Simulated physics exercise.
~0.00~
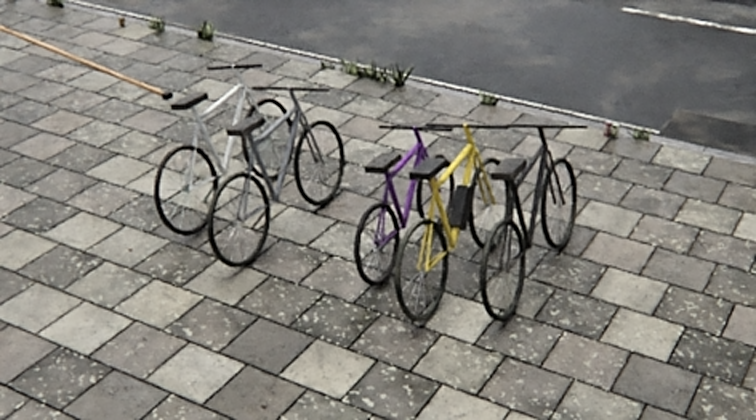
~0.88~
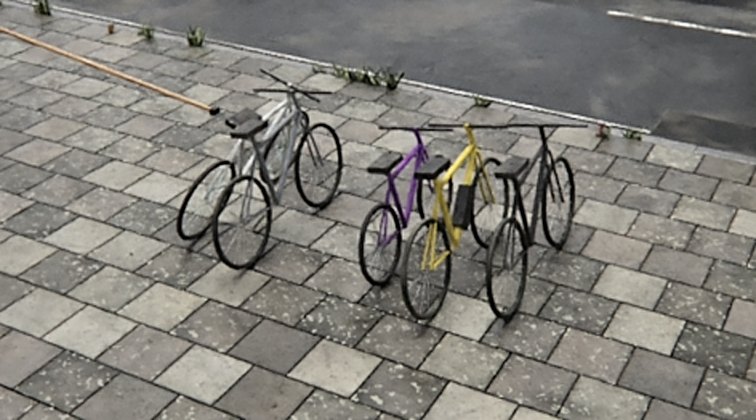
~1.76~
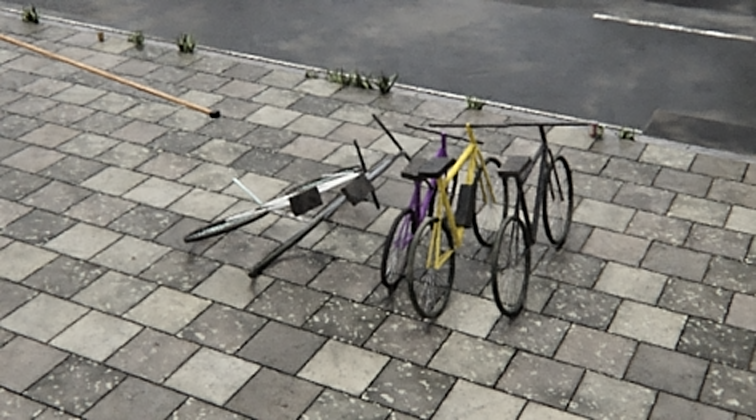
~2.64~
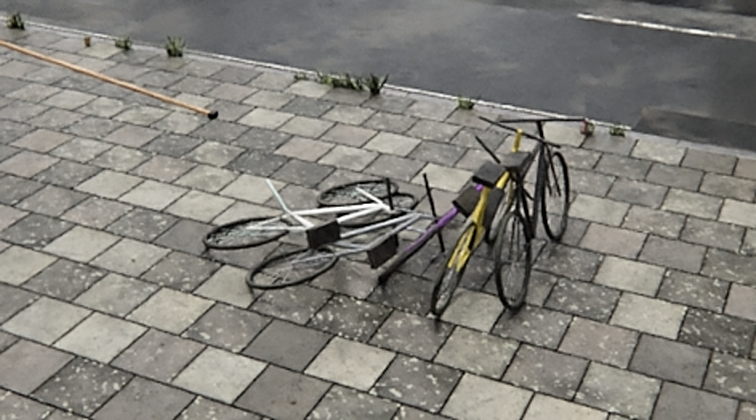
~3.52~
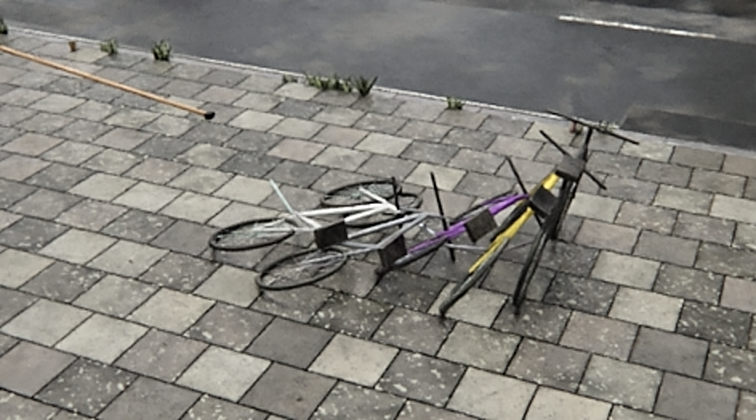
Five parked bicycles on grey paving toppling rightward in sequence after a pole nudges the first, ending in a leaning, tangled row.
